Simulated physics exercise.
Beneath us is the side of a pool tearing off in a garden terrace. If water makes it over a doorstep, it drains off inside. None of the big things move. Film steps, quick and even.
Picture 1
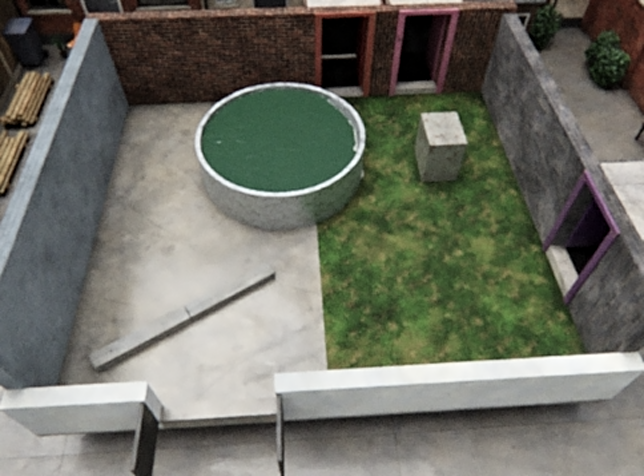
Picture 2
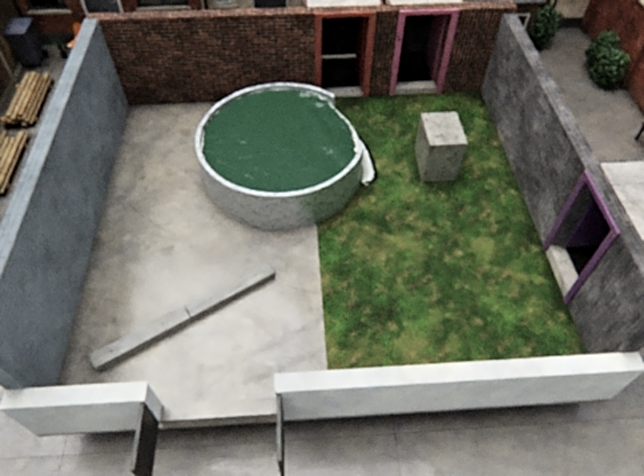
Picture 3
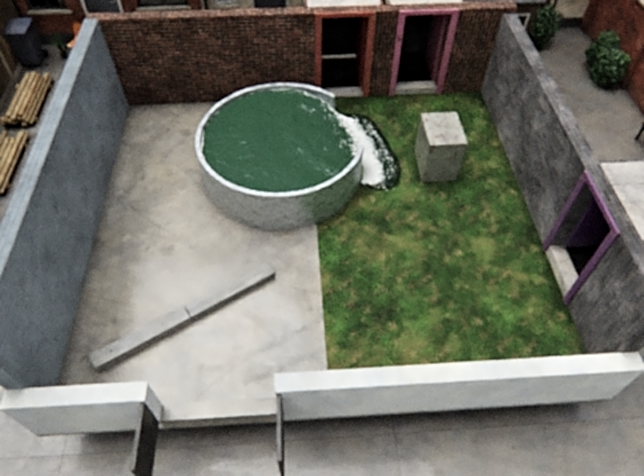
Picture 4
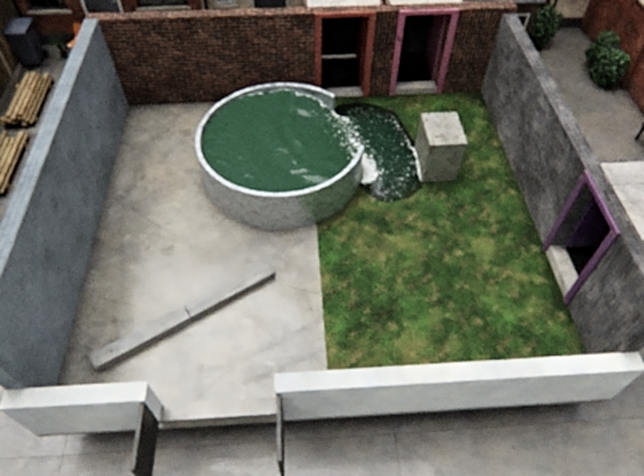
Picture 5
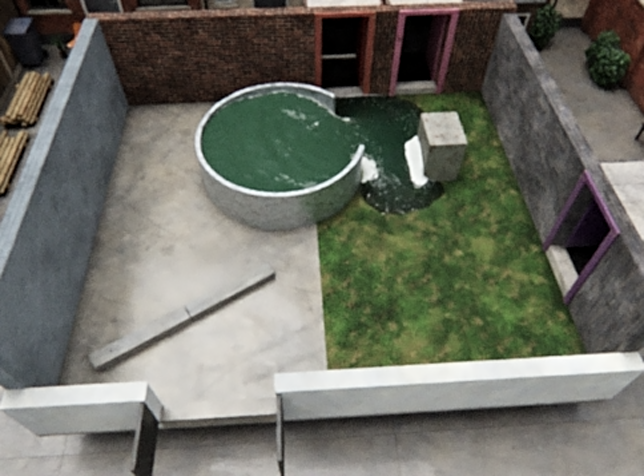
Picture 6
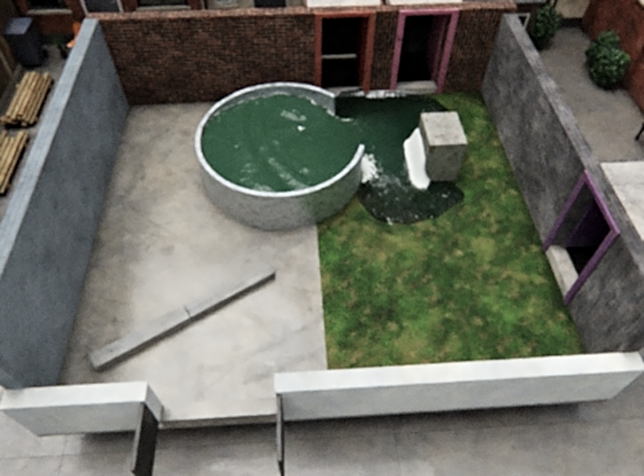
In a walled garden terrace, green water bursts from a round pool and spreads across grass around a block.
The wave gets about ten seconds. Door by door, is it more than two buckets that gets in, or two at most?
One by one: The pink door will go over two buckets; the purple door will keep to two buckets; the red door will go over two buckets.
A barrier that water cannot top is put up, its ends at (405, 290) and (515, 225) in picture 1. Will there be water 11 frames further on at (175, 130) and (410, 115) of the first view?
Unwetted; inundated.
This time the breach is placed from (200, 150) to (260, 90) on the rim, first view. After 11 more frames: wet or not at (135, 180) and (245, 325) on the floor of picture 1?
In order - first: Drenched, second: Not reached.
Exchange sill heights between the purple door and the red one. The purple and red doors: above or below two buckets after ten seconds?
After that, purple rises above, red remains below.
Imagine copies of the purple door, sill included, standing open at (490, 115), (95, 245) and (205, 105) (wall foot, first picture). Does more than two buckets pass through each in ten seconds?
They turn out over, short and short.
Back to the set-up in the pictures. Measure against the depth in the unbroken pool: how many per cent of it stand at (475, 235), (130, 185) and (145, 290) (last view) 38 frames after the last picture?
Going place by place: 14 %, 0 % and 0 %.
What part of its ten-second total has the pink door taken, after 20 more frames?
Around 60 percent.
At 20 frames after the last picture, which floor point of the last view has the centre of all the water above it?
I'd say around (370, 165).
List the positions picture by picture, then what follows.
In the first picture, still water in the round pool at (281, 138).
In the second picture, water pours out at (354, 142) and has run to a hidden place.
In the third picture, water pours out at (354, 144) and has run to (391, 184).
In the fourth picture, water pours out at (354, 145) and has run to (419, 182).
In the fifth picture, water pours out at (354, 145) and has run to (415, 108).
In the sixth picture, water pours out at (354, 145) and has run to a hidden place.
A moment on, water covers 20 % of the floor; the pink door wet at the sill, nothing in, the purple door not reached, the red door under two buckets in.
Next, water covers 35 % of the floor; the pink door over two buckets in, the purple door not reached, the red door under two buckets in.
Then, water covers 50 % of the floor; the pink door far over two buckets in, the purple door wet at the sill, nothing in, the red door over two buckets in.
Later, water covers 70 % of the floor; the pink door far over two buckets in, the purple door wet at the sill, nothing in, the red door over two buckets in.
In the end, water covers 95 % of the floor; the pink door far over two buckets in, the purple door wet at the sill, nothing in, the red door far over two buckets in.
